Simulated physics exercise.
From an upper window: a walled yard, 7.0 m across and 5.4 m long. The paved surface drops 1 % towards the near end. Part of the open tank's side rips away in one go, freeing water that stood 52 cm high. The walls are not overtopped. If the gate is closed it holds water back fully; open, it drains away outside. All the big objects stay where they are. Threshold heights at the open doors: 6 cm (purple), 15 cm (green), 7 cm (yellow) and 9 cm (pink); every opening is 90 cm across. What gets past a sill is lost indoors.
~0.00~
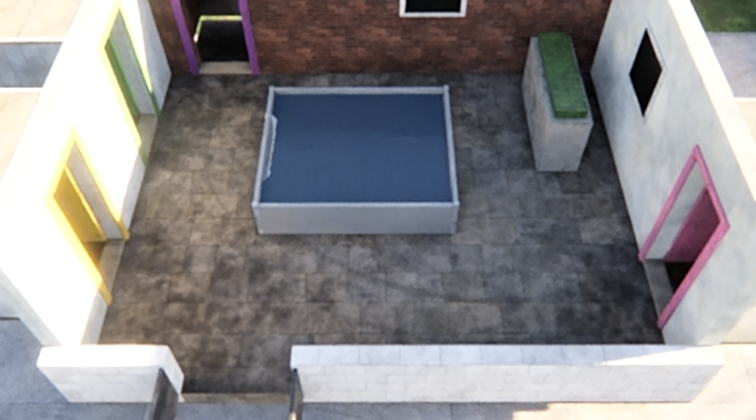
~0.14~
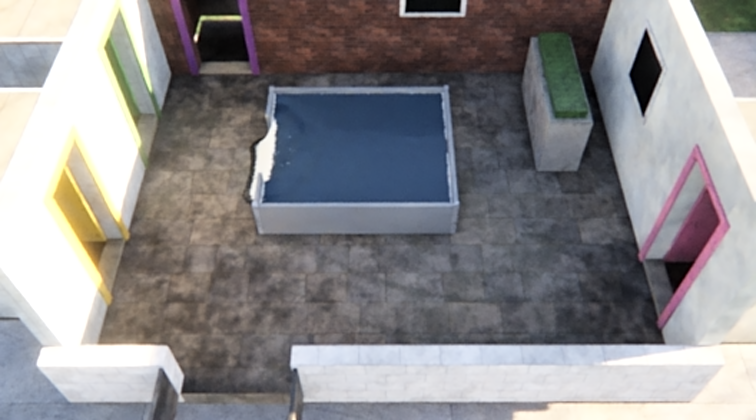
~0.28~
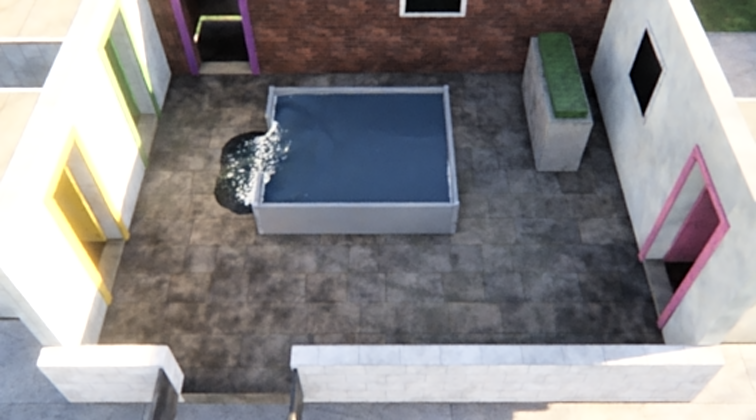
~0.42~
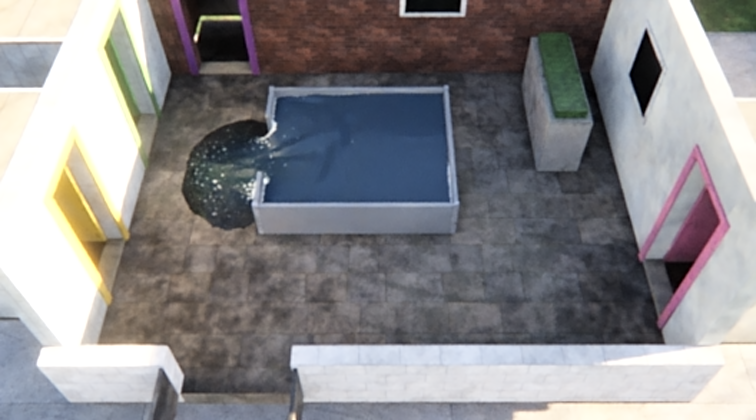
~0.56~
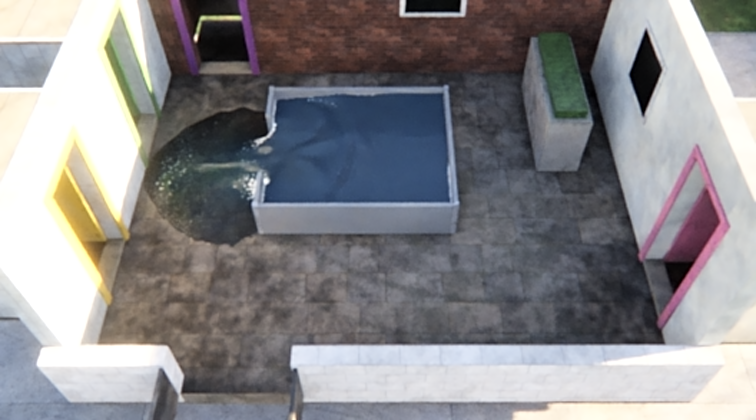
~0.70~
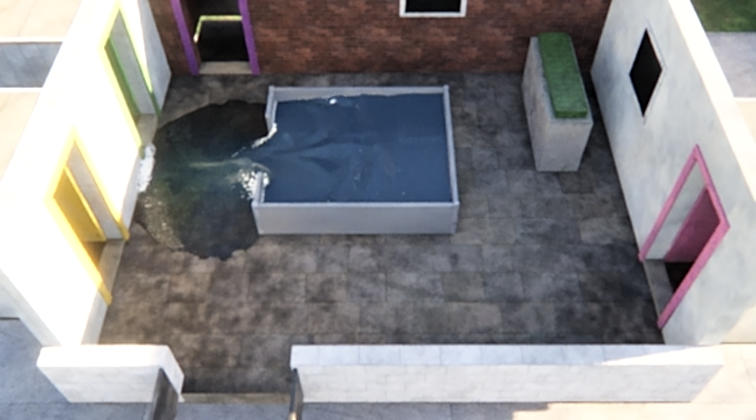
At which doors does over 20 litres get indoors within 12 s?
Door by door: At the purple door it exceeds the limit; at the green door it passes the limit; at the yellow door it exceeds the limit; at the pink door it keeps below the limit.
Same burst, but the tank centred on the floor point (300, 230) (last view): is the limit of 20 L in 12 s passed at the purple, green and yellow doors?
Against that limit: Purple past it, green not over, yellow above.
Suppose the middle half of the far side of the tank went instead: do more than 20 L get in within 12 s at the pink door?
Against that limit: Pink not over.
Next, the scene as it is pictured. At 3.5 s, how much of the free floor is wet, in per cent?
Near 40 per cent is wet.
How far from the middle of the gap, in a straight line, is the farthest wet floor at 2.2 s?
Roughly 3.8 m.
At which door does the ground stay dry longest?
It is the pink one.
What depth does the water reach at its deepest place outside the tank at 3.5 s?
Roughly 28 cm.
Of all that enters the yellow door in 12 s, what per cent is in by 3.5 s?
About 60 per cent.
After 1.4 s water covers 20 % of the floor and is deepest (32 cm) near (143, 180); purple door not reached, green door 28 cm at the sill, 21 L in, yellow door 11 cm at the sill, 0 L in, pink door not reached.
After 2.2 s water covers 25 % of the floor and is deepest (32 cm) near (170, 81); purple door 11 cm at the sill, 1 L in, green door 29 cm at the sill, 69 L in, yellow door 13 cm at the sill, 11 L in, pink door not reached.
After 3.5 s water covers 40 % of the floor and is deepest (28 cm) near (170, 81); purple door 15 cm at the sill, 35 L in, green door 23 cm at the sill, 137 L in, yellow door 12 cm at the sill, 34 L in, pink door not reached.
After 7.0 s water covers 85 % of the floor and is deepest (17 cm) near (90, 374); purple door 12 cm at the sill, 128 L in, green door 14 cm at the sill, 165 L in, yellow door 8 cm at the sill, 53 L in, pink door 3 cm at the sill, 0 L in.
After 12.0 s water covers 95 % of the floor and is deepest (15 cm) near (493, 374); purple door 6 cm at the sill, 160 L in, green door 8 cm at the sill, 166 L in, yellow door 6 cm at the sill, 56 L in, pink door 8 cm at the sill, 0 L in.
